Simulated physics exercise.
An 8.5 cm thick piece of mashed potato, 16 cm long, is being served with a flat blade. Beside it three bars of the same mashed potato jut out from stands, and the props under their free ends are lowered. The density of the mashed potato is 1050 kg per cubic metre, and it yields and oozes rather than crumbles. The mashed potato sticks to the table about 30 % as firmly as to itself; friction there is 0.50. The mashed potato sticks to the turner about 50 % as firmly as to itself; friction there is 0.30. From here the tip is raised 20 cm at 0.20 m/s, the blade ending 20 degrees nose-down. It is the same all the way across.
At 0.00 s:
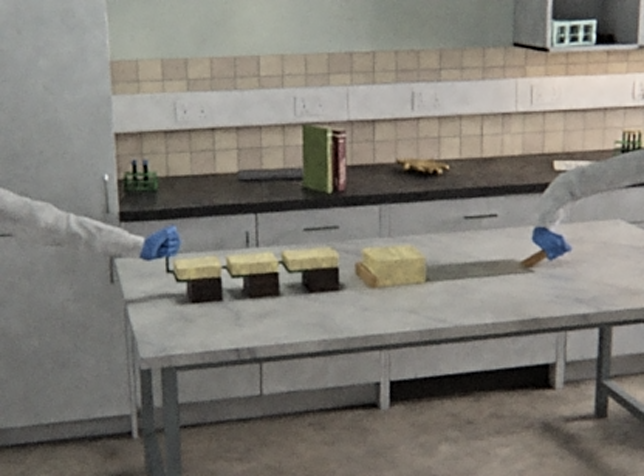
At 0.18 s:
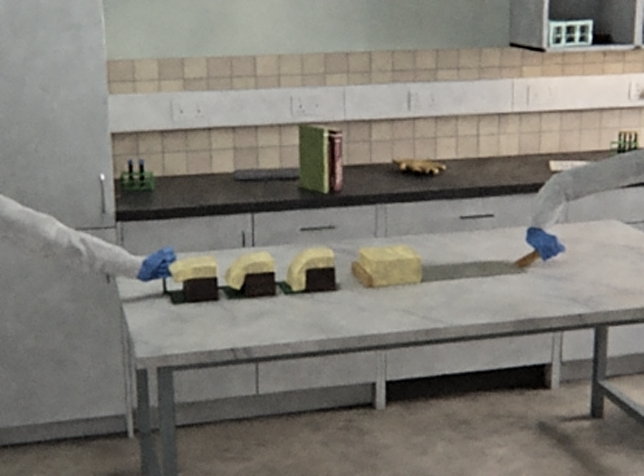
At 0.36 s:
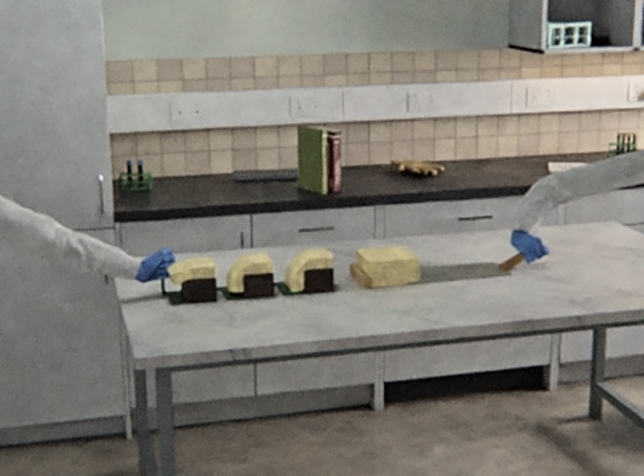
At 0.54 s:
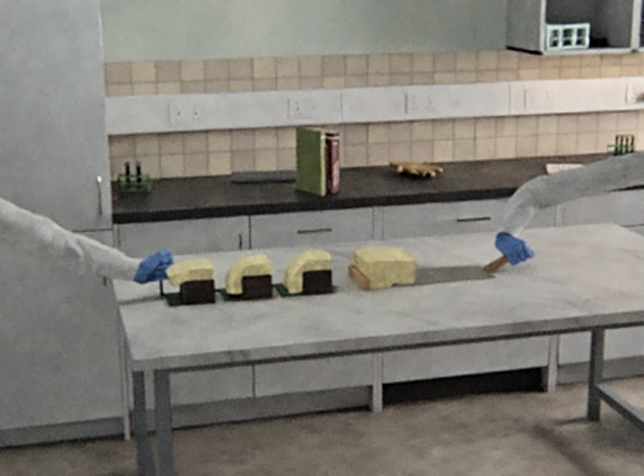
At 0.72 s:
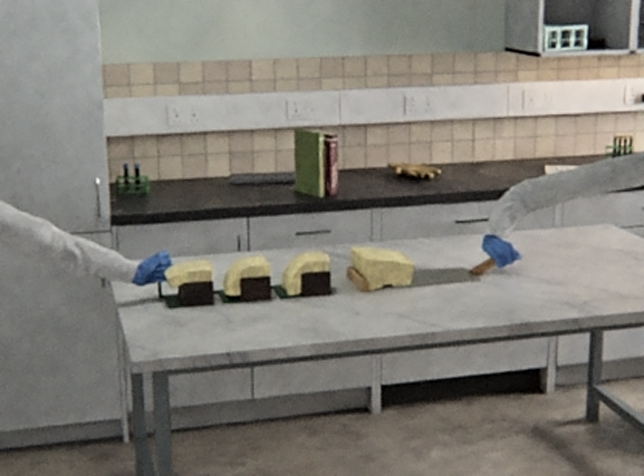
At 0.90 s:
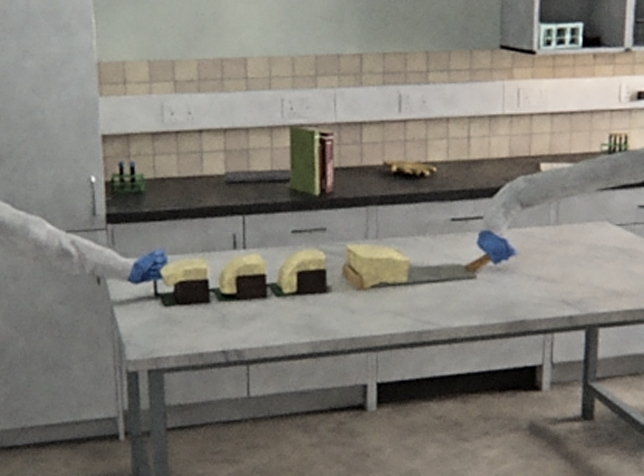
In this clip, three pale yellow bars sag over the left sides of dark blocks while a blue-gloved hand at right pushes a flat blade leftward under a similar thick slab, which deforms into a slanted shape.
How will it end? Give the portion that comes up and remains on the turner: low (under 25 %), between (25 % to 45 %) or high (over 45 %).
The portion that comes up and remains on the turner is low, under 25 %.
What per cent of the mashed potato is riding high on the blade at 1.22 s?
About 25 %.
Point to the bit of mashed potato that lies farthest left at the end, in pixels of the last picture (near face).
Near (307, 289).
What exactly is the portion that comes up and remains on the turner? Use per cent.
Near 0 %.
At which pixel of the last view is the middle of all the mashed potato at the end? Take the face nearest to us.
Around (358, 280).
After 1.22 s, the tip is 6.7 cm up.
After 1.60 s, the tip is 14 cm up.
After 1.98 s, the tip is 20 cm up and 45 % is riding high on the blade.
After 2.36 s, the tip is 20 cm up and 0 % is riding high on the blade.
After 2.46 s, at the end, the tip is 20 cm up and 0 % is riding high on the blade.
